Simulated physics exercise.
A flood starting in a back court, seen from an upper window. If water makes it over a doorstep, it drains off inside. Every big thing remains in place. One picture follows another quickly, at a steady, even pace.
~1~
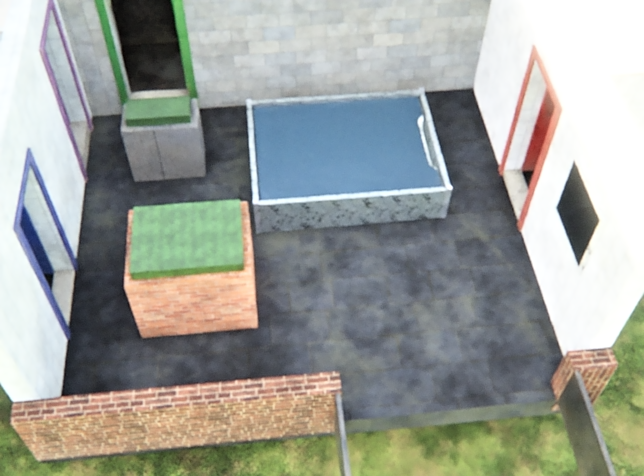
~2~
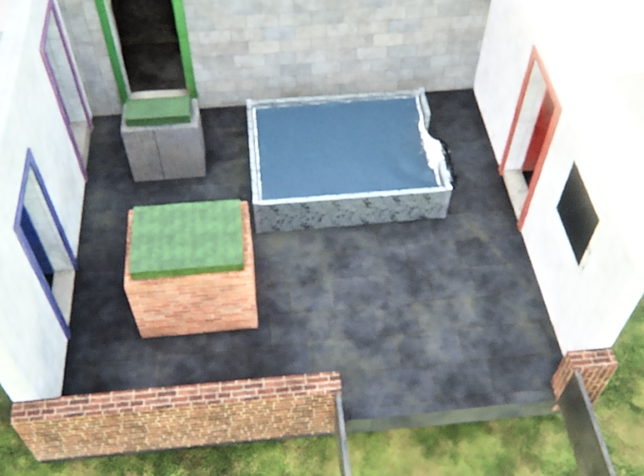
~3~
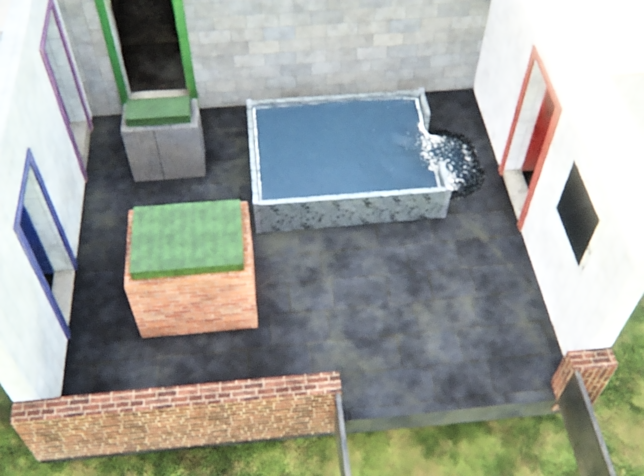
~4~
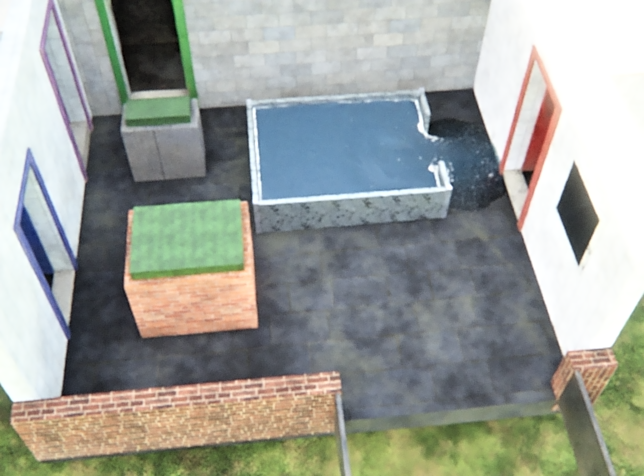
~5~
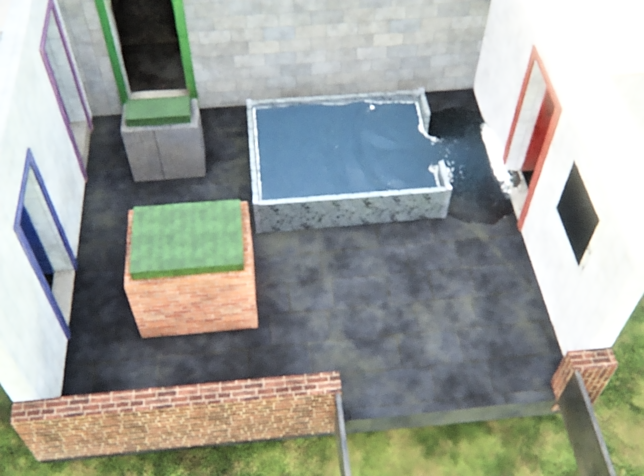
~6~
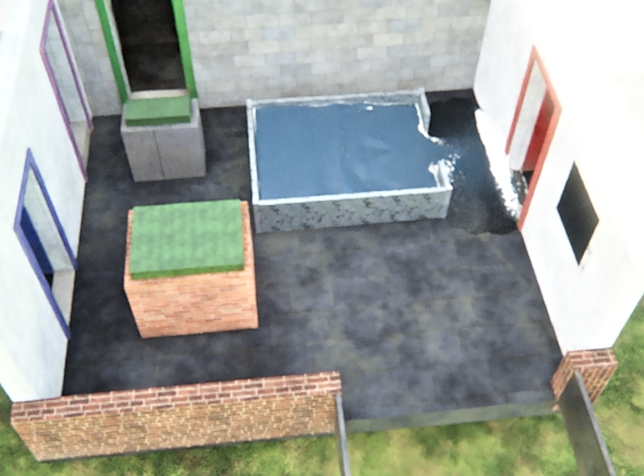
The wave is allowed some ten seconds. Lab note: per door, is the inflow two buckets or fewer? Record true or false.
Purple door true; blue door true; red door false; green door true.
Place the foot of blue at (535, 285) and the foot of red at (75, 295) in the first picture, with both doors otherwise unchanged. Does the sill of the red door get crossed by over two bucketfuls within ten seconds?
In that case the red one stays unflooded.
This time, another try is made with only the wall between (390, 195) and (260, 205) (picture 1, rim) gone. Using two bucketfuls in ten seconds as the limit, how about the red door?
At the red door, the inflow misses the threshold.
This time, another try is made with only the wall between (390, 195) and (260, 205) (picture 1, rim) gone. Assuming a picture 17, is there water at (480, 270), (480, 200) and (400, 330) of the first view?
One by one: Unsoaked; unsoaked; waterlogged.
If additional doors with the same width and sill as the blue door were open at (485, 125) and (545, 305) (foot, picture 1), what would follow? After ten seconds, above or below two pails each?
Going in the given order, they come out over the limit and within bounds.
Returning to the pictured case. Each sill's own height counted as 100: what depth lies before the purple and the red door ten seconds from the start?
In turn 50 and 70 per cent.
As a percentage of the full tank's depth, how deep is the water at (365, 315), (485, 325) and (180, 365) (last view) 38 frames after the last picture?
Some 2, 6 and 0 in a hundred.
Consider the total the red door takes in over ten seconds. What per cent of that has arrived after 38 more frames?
About 95 per cent.
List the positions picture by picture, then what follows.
The first picture shows the water tank at (344, 147) is whole and still.
In the second picture, the front is at a hidden place, out from the gap at (429, 158).
In the third picture, the front is at (462, 141), out from the gap at (428, 159).
In the fourth picture, water pours out at (429, 159) and has run to (489, 136).
In the fifth picture, water pours out at (429, 158) and has run to (483, 116).
In the sixth picture, water pours out at (429, 158) and has run to (478, 103).
A moment on, water covers 10 % of the floor; the purple door not reached, the blue door not reached, the red door under two buckets in, the green door not reached.
Next, water covers 25 % of the floor; the purple door not reached, the blue door not reached, the red door over two buckets in, the green door not reached.
Then, water covers 45 % of the floor; the purple door not reached, the blue door not reached, the red door far over two buckets in, the green door wet at the sill, nothing in.
Later, water covers 65 % of the floor; the purple door wet at the sill, nothing in, the blue door wet at the sill, nothing in, the red door far over two buckets in, the green door wet at the sill, nothing in.
In the end, water covers 90 % of the floor; the purple door wet at the sill, nothing in, the blue door wet at the sill, nothing in, the red door far over two buckets in, the green door wet at the sill, nothing in.
